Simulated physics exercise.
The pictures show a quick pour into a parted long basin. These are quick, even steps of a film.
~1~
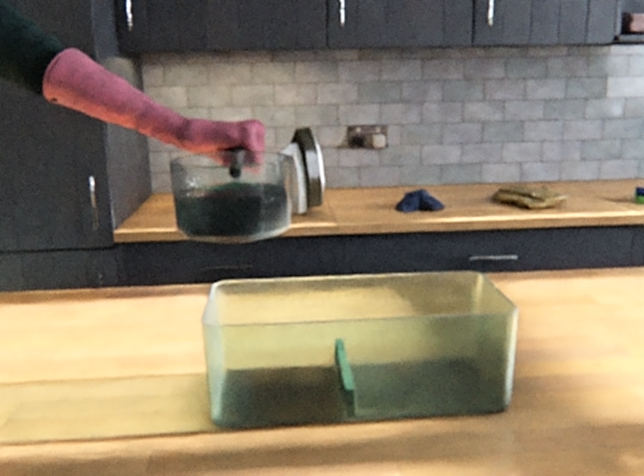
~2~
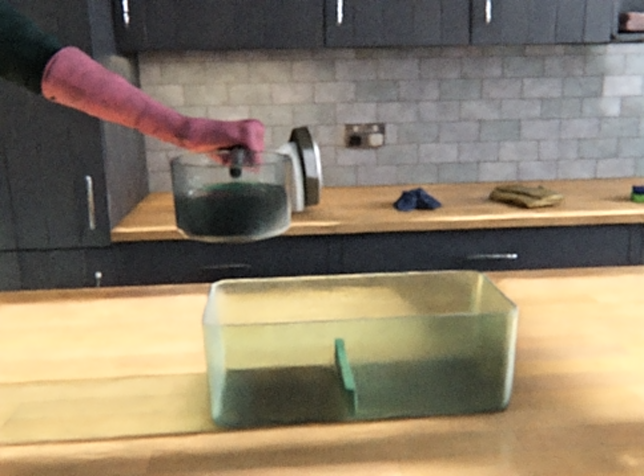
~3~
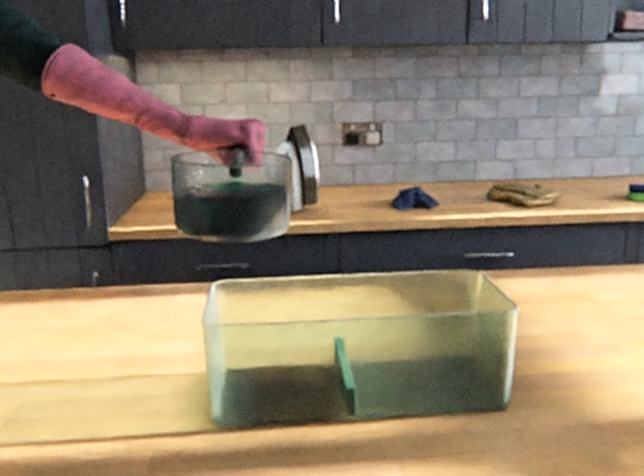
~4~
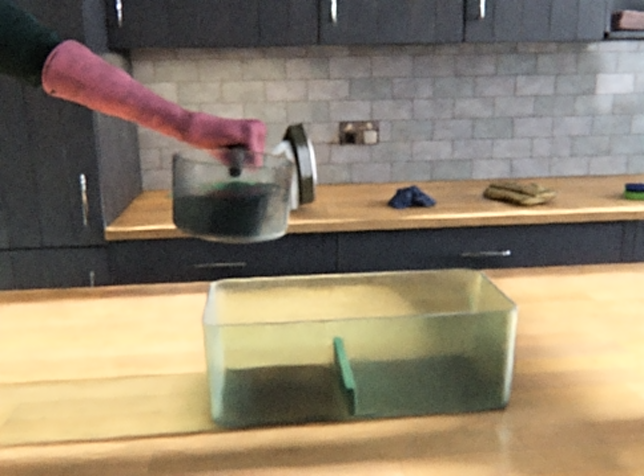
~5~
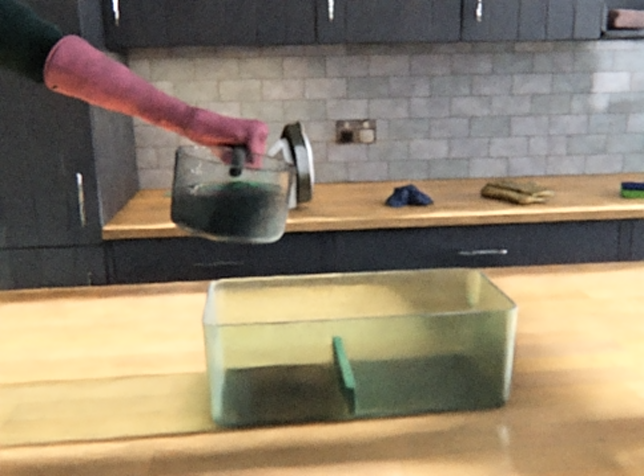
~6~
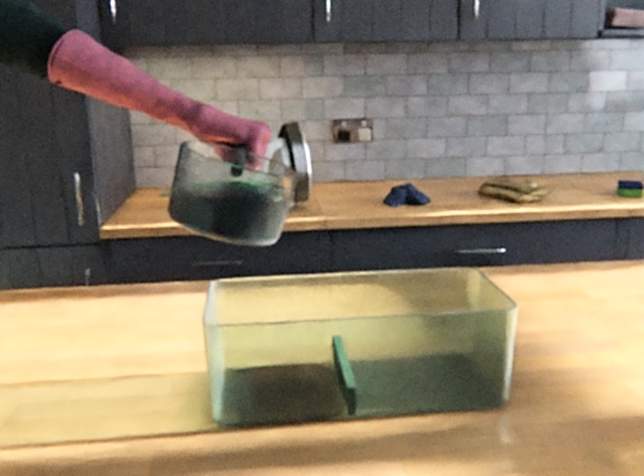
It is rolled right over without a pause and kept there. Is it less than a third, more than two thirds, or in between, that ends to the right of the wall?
In the end between a third and two thirds is right of the wall.
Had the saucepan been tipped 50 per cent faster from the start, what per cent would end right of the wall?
Near 35 %.
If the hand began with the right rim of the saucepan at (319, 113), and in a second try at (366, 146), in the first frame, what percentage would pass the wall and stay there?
In turn 85 and 95 in a hundred.
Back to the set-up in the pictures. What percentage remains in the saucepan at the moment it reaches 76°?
Roughly 65 in a hundred.
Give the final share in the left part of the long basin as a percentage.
Close to 55 per cent.
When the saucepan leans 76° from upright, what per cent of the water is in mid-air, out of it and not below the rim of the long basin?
Some 30 per cent.
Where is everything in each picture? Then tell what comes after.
In the first frame, it leans 0°; its right rim is at (290, 159); the water meets the walls at (177, 192) and (288, 189); the long basin's rim runs from (208, 304) to (499, 292); the wall's top is at (344, 362).
In the second frame, it leans 1°; its right rim is at (290, 159); the water meets the walls at (177, 192) and (288, 188).
In the third frame, it leans 3°; its right rim is at (291, 161); the water meets the walls at (177, 191) and (288, 188).
In the fourth frame, it leans 6°; its right rim is at (293, 164); the water meets the walls at (177, 191) and (288, 189).
In the fifth frame, it leans 11°; its right rim is at (295, 169); the water meets the walls at (175, 191) and (289, 189).
In the sixth frame, it leans 17°; its right rim is at (297, 175); the water meets the walls at (174, 190) and (290, 189).
A moment on, the saucepan is tipped on its side and 65 per cent is still to pour, 4 is left of the wall and 3 right of it.
Next, the saucepan is tipped right over and 11 per cent is still to pour, 35 is left of the wall and 44 right of it.
Then the saucepan is tipped right over and 0 per cent is still to pour, 54 is left of the wall and 45 right of it.
Later the saucepan is tipped right over and 0 per cent is still to pour, 54 is left of the wall and 46 right of it.
In the end 54 per cent lies left of the wall, 46 right of it and 0 outside.
